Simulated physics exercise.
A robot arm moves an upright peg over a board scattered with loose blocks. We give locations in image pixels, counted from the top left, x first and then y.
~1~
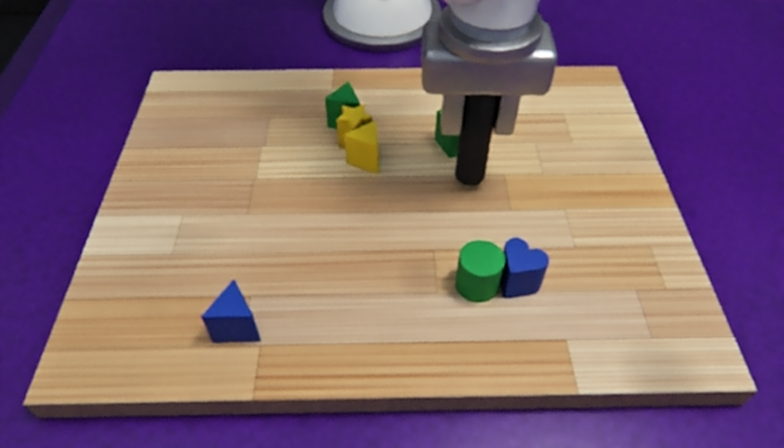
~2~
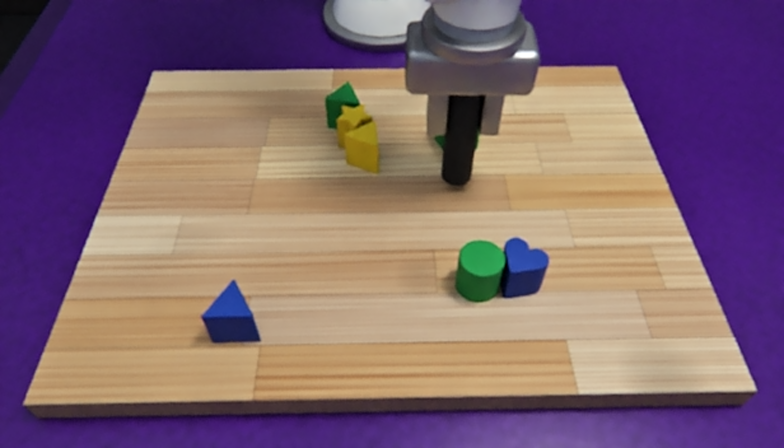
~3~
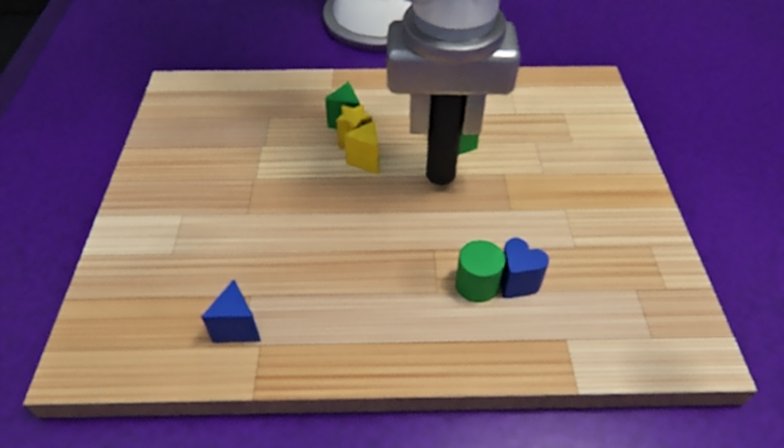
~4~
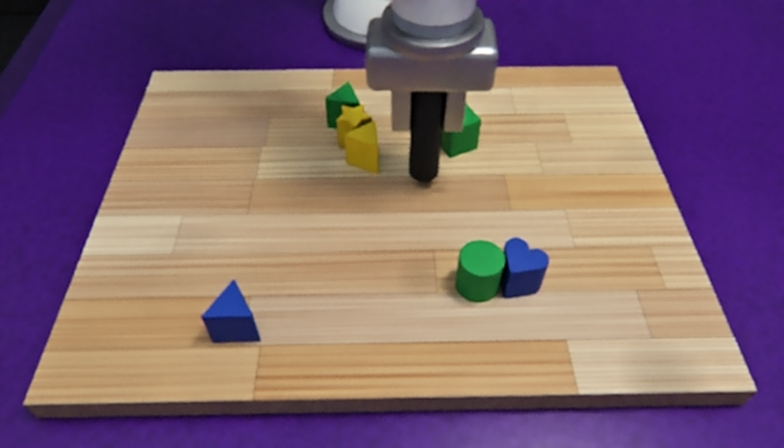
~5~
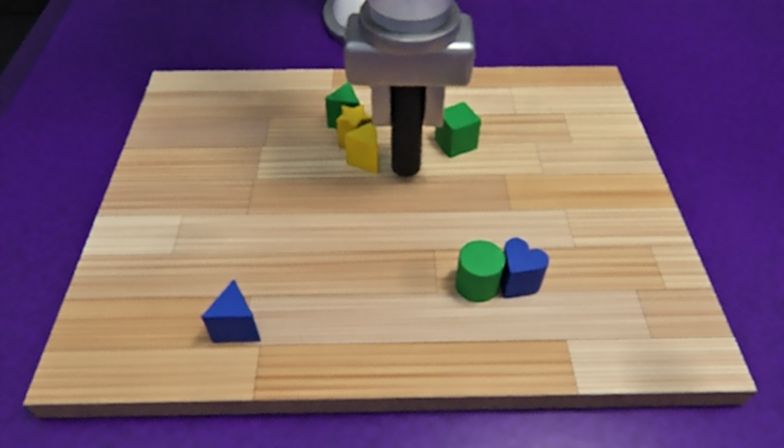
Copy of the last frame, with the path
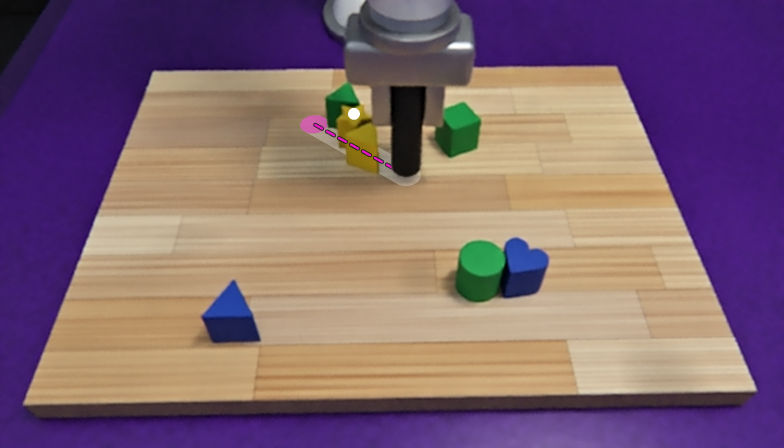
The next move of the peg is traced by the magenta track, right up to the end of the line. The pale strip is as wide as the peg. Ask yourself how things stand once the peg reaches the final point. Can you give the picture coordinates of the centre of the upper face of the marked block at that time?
It is at (288, 88).
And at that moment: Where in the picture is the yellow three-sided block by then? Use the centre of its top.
By then it is at (328, 127).
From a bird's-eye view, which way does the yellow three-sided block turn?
It goes anticlockwise.
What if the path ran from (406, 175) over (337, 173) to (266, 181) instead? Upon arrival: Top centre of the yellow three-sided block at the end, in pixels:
Located at (323, 127).
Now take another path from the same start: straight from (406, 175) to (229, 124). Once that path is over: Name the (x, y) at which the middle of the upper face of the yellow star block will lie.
Roughly at (337, 105).
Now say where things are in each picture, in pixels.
In the first picture, tip of the peg (470, 175), middles of tops, green three-sided block (344, 94), yellow star block (354, 114), yellow three-sided block (366, 133), green square piece hidden.
In the second picture, peg (456, 175), nothing pushed.
In the third picture, peg (441, 175), nothing pushed.
In the fourth picture, peg (424, 172), nothing pushed.
In the fifth picture, peg (406, 167), green three-sided block (344, 94), yellow star block (354, 114), yellow three-sided block (366, 133), green square piece (459, 115).
The line goes from (406, 175) directly to (314, 124); the dot is on the yellow star block.
On the path given first. One third of the way, peg (373, 149); yellow star block (348, 112), turned 25° clockwise; yellow three-sided block (345, 130).
Two thirds of the way, peg (341, 131); green three-sided block (343, 87); yellow star block (314, 101); yellow three-sided block (328, 127), turned 50° anticlockwise.
At the end, peg (313, 116); green three-sided block (343, 87); yellow star block (288, 88), turned 20° anticlockwise; yellow three-sided block (328, 127), turned 50° anticlockwise; green square piece unmoved.
